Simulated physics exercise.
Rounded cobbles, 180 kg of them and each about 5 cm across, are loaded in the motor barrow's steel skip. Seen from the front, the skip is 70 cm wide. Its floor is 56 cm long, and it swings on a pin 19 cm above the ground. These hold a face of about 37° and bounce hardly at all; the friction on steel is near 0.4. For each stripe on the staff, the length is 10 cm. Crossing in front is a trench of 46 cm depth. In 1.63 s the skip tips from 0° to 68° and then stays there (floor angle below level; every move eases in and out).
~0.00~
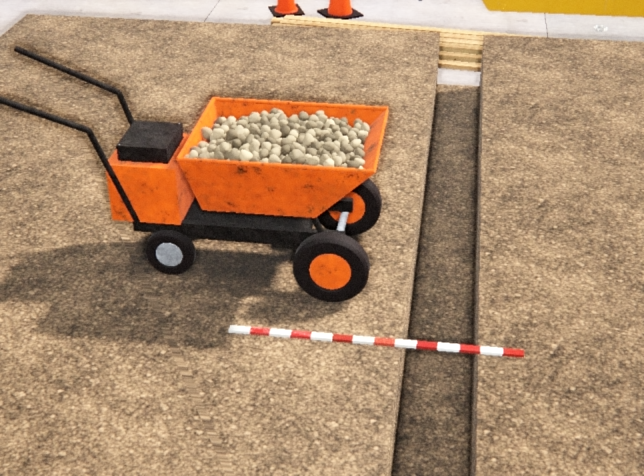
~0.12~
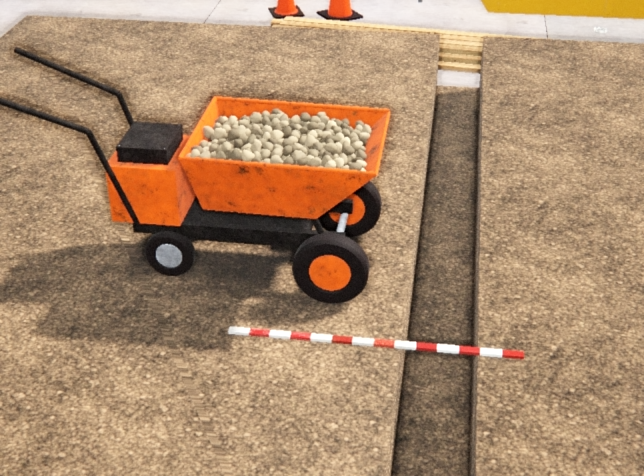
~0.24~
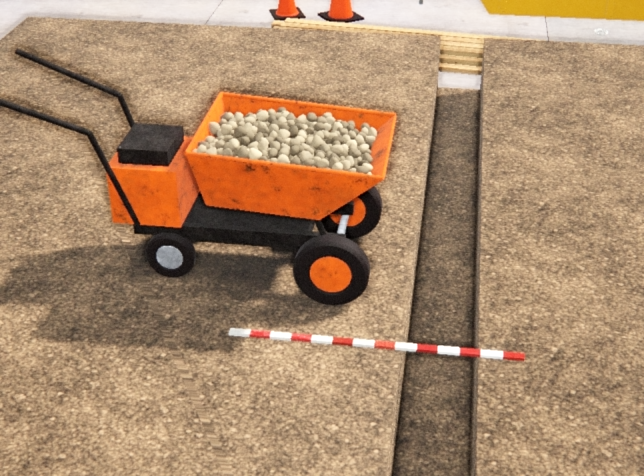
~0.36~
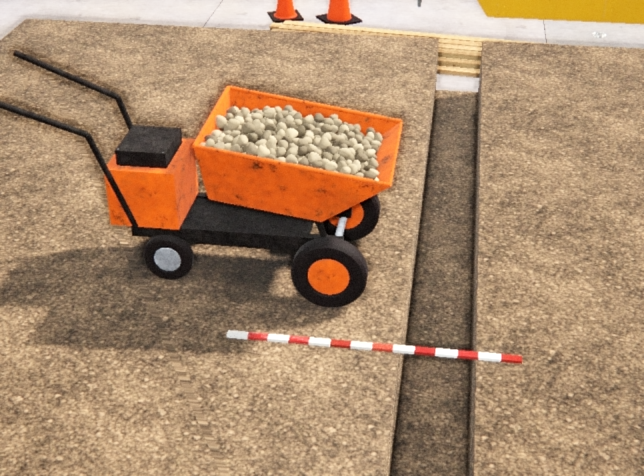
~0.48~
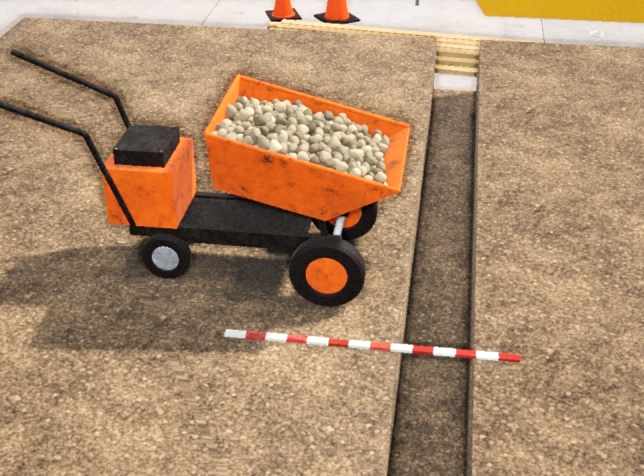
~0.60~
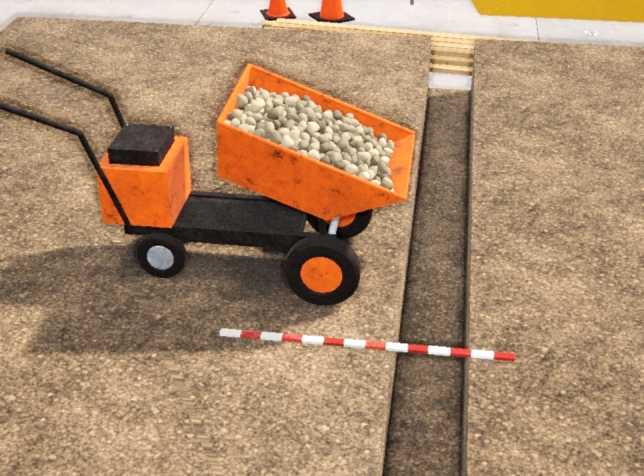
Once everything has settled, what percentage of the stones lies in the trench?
I would say 42 percent.
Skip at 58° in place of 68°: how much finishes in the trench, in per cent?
About 45 per cent would end up in the trench.
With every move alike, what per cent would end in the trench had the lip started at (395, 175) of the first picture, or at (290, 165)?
About 20 per cent from the first spot, about 90 from the second.
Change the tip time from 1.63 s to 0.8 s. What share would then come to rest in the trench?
Then about 30 per cent.
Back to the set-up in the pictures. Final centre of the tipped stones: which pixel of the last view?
Roughly (493, 278), I'd say.
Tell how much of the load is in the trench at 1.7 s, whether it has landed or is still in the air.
By that point it's something like 15 in a hundred.
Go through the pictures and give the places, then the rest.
Lip at (374, 172), floor tilted 0°, highest stones at (286, 124), in the first picture.
The skip is at 1°, its lip at (376, 174); the top of the load is at (288, 125); the stones move at 0.2 m/s on average, in the second picture.
Lip at (383, 179), floor tilted 4°, highest stones at (283, 124); the stones move at 0.3 m/s on average, in the third picture.
Lip at (390, 186), floor tilted 8°, highest stones at (259, 121); the stones move at 0.4 m/s on average, in the fourth picture.
Lip at (399, 191), floor tilted 14°, highest stones at (260, 110); the stones move at 0.5 m/s on average, in the fifth picture.
Lip at (405, 199), floor tilted 21°, highest stones at (253, 100); the stones move at 0.6 m/s on average, in the sixth picture.
After 1.2 s the floor is at 57°; 99 % in the skip, 1 % in the trench; the foremost stones are at (462, 245).
After 1.7 s the floor is at 68°; 46 % in the skip, 13 % in the trench, 41 % past the trench; the foremost stones are at (588, 285).
After 2.1 s the floor is at 68°; 17 % in the skip, 23 % in the trench, 59 % past the trench; the foremost stones are past the picture's edge.
After 4.0 s the floor is at 68°; 0 % in the skip, 42 % in the trench, 58 % past the trench; the foremost stones are past the picture's edge.
